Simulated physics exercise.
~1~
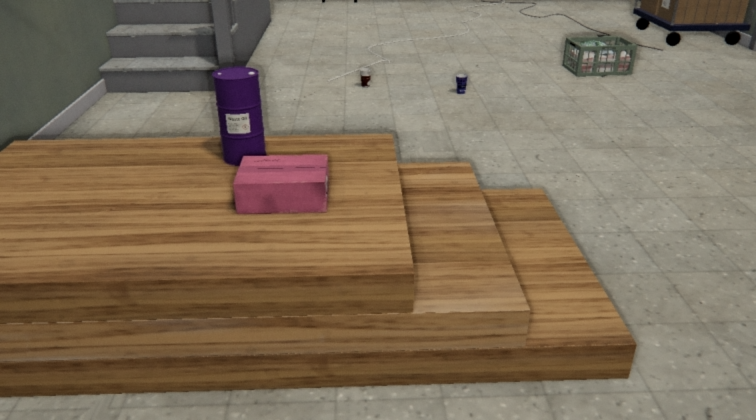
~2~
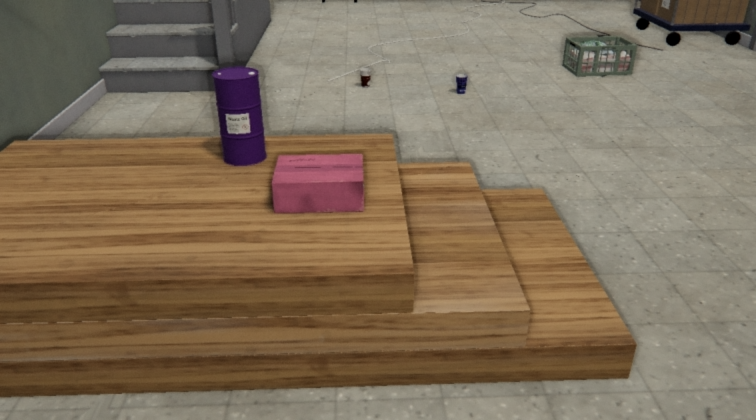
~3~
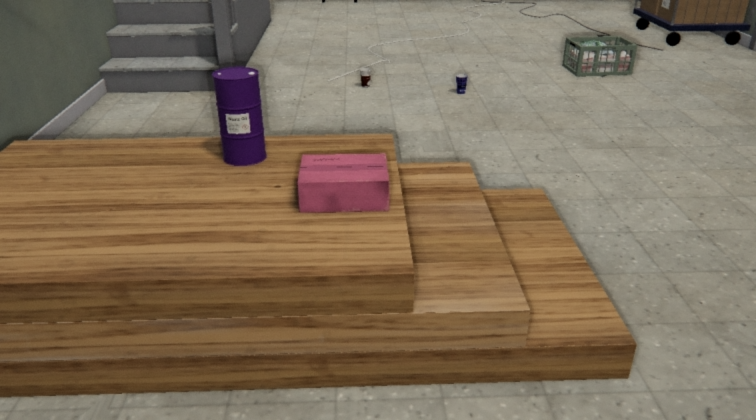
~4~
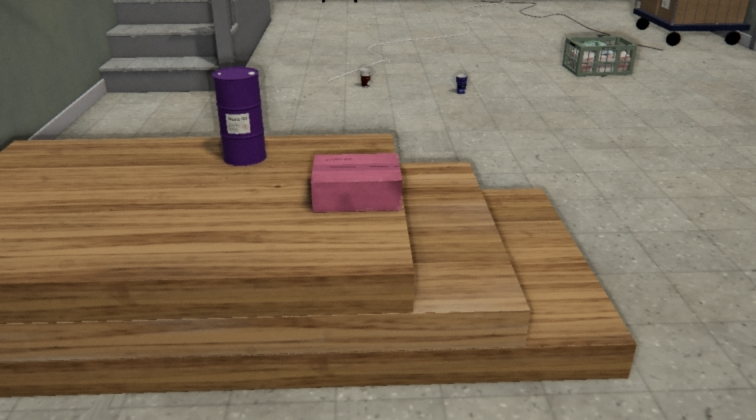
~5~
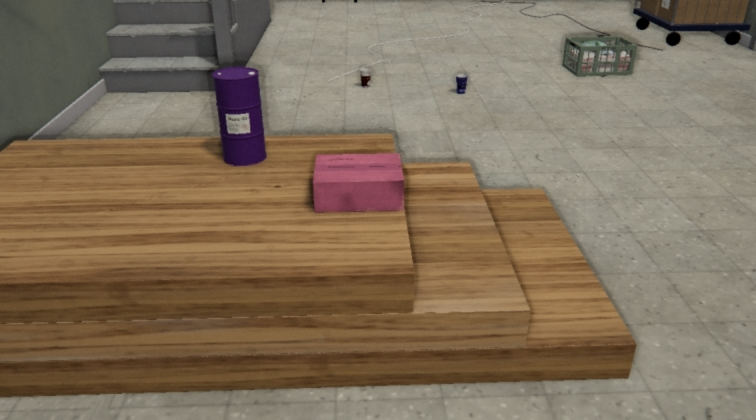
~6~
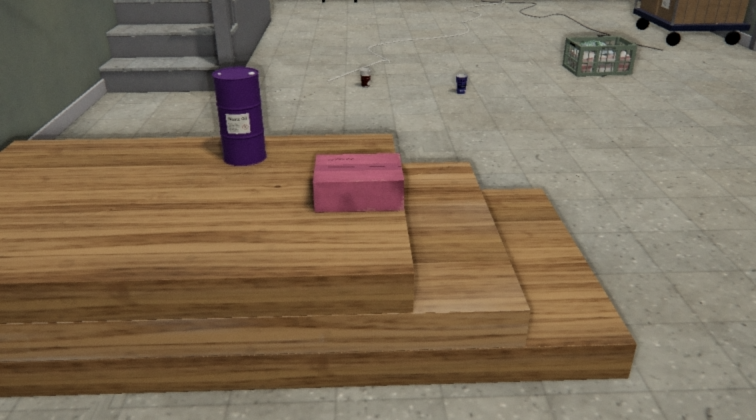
A wide wooden platform with two lower steps on its right side stands on a pale tiled floor, seen from slightly above by a still camera. A purple canister with a white label stands near the back of the top landing, with a pink box in front of it and a little to the right. Grey stairs rise behind at the left, and a green crate sits at the upper right. The pink box slides right along the landing, slowing as it nears the edge. It stops just short of the step, still on the landing, while the canister stays put.
